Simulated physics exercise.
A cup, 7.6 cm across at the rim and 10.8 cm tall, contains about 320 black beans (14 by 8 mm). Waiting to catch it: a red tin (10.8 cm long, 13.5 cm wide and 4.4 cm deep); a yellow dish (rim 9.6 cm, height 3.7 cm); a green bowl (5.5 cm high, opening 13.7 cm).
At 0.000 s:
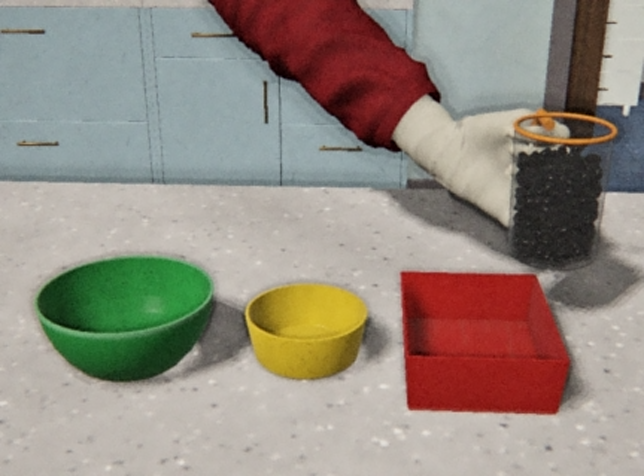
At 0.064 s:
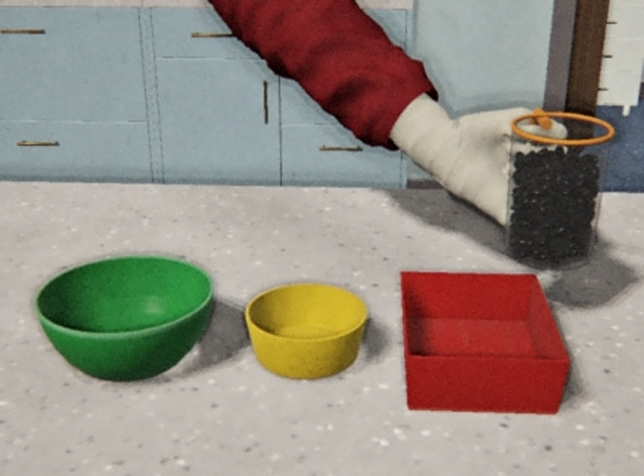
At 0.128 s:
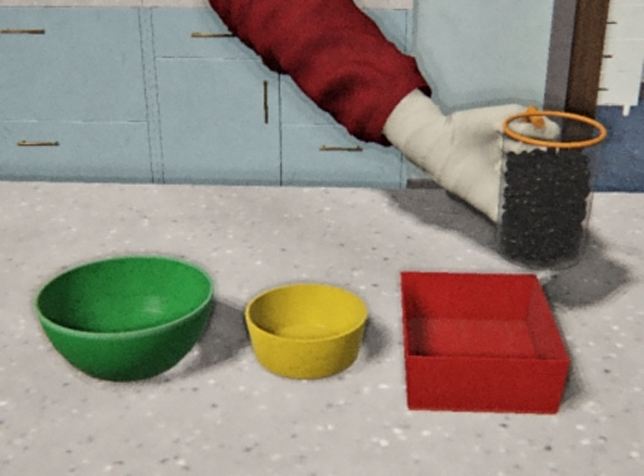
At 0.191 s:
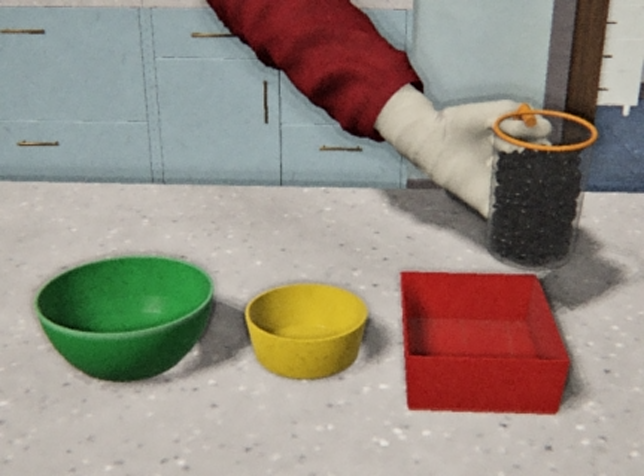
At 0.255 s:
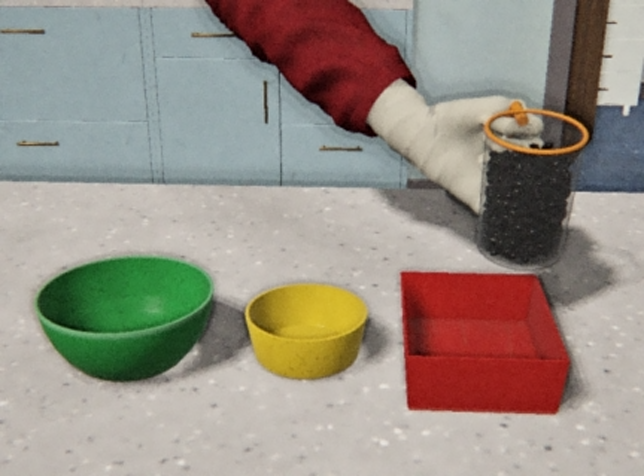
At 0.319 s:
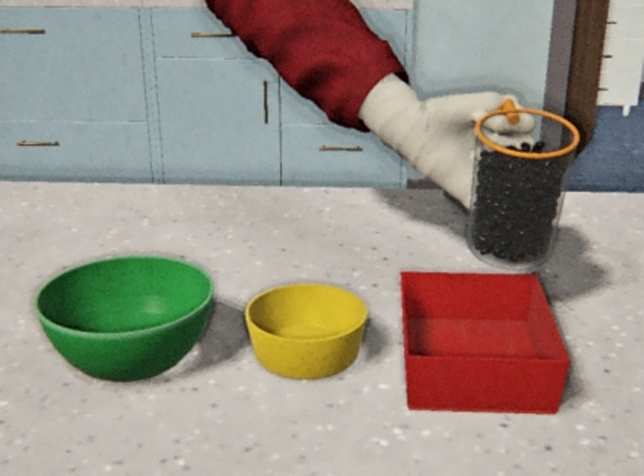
A clear cup of black beans, held by a gloved hand in a red sleeve, moved slightly left and tilted a little above a counter with a green bowl, yellow dish and red tin.
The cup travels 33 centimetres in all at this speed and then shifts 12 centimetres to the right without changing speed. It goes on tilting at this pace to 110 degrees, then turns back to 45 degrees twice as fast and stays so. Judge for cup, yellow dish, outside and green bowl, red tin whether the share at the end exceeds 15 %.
Cup: It does; yellow dish: It does not; outside everything: It does not; green bowl: It does; red tin: It does not.
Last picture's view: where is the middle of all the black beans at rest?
Near (264, 311).
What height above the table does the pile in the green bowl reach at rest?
Roughly 3.5 centimetres above the table.
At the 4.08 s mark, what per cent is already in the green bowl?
At that point, some 45 in a hundred have made it.
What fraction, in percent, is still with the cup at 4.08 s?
About 50 per cent.
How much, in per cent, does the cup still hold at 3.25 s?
I'd say around 50 per cent of the load.
After 1.45 s, tilt 60 degrees; cup 100 %; middle of all pieces near (351, 192).
After 2.39 s, tilt 101 degrees; cup 95 %; middle of all pieces near (220, 195).
After 3.25 s, tilt 64 degrees; cup 50 %, outside 5 %, green bowl 45 %; middle of all pieces near (185, 277).
After 4.08 s, tilt 45 degrees; cup 50 %, outside 5 %, green bowl 45 %; middle of all pieces near (228, 280).
By 4.3 s all is still; cup 45 %, yellow dish 5 %, outside 5 %, green bowl 45 %, red tin 0 %.
